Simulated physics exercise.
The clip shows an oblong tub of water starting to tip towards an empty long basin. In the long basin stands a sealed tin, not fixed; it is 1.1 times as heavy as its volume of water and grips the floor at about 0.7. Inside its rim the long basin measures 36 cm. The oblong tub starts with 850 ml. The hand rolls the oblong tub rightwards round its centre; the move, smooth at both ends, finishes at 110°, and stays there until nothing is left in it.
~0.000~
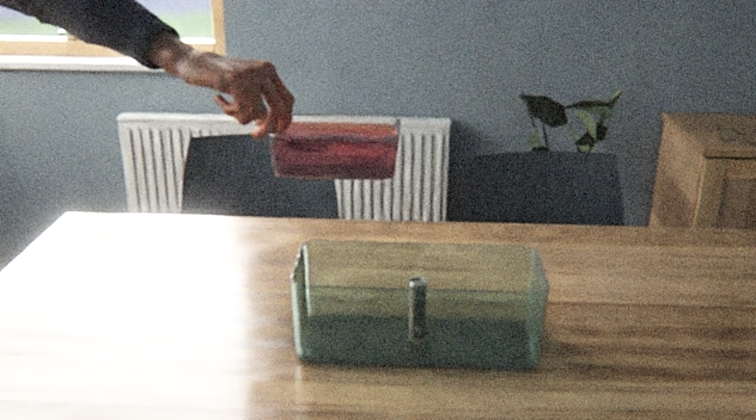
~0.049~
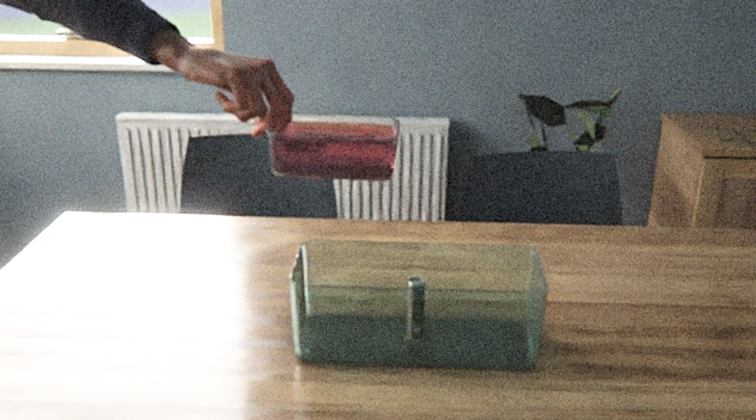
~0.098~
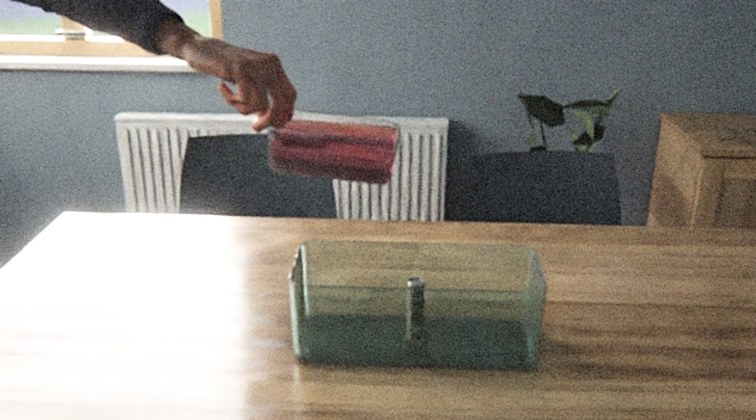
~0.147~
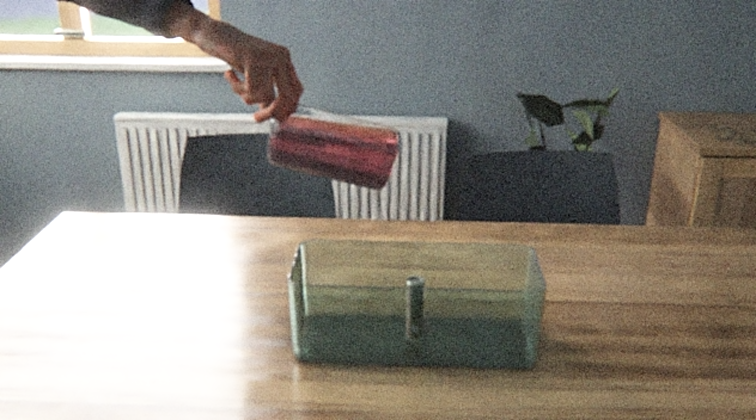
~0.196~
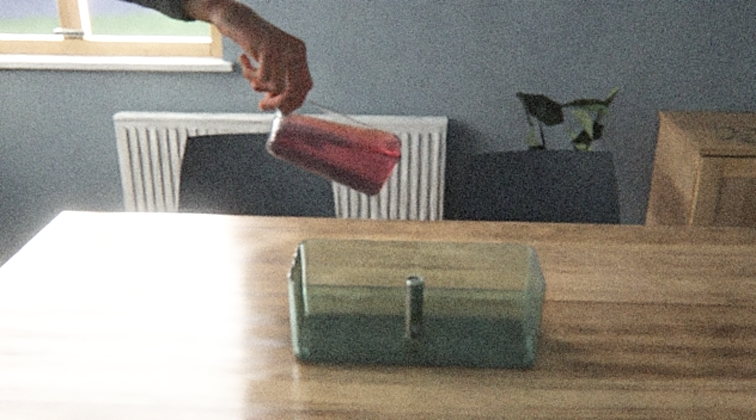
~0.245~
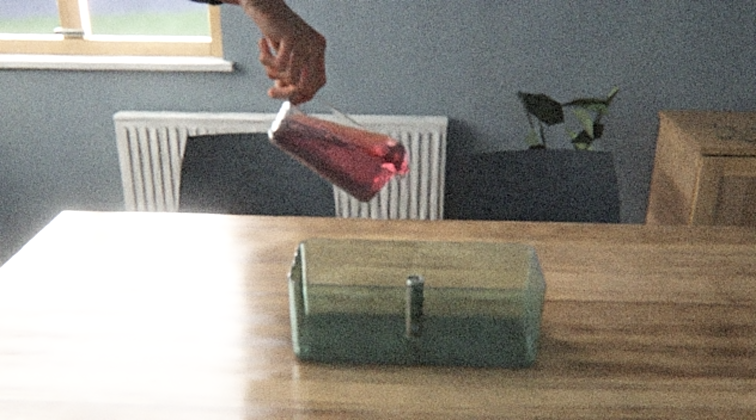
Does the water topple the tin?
It keeps standing.
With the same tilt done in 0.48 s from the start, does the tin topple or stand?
The tin remains upright.
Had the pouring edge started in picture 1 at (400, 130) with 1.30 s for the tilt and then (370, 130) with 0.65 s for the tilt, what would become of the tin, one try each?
First it stays up; then it goes over.
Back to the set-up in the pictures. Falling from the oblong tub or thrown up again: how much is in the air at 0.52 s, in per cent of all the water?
Near 48 in a hundred.
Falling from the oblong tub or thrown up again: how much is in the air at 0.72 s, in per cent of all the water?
Some 8 per cent.
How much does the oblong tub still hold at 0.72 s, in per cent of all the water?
Near 0 in a hundred.
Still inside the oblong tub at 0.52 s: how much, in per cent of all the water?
Some 7 per cent.
After 0.52 s the tilt is 99° and 7 per cent is still to pour; the tin stands where it began.
After 0.72 s the tilt is 110° and 0 per cent is still to pour; the tin stands where it began.
After 0.92 s the tilt is 110° and 0 per cent is still to pour; the tin stands where it began.
After 1.15 s the tilt is 110° and 0 per cent is still to pour; the tin stands where it began.
In the end the tin stands where it began.
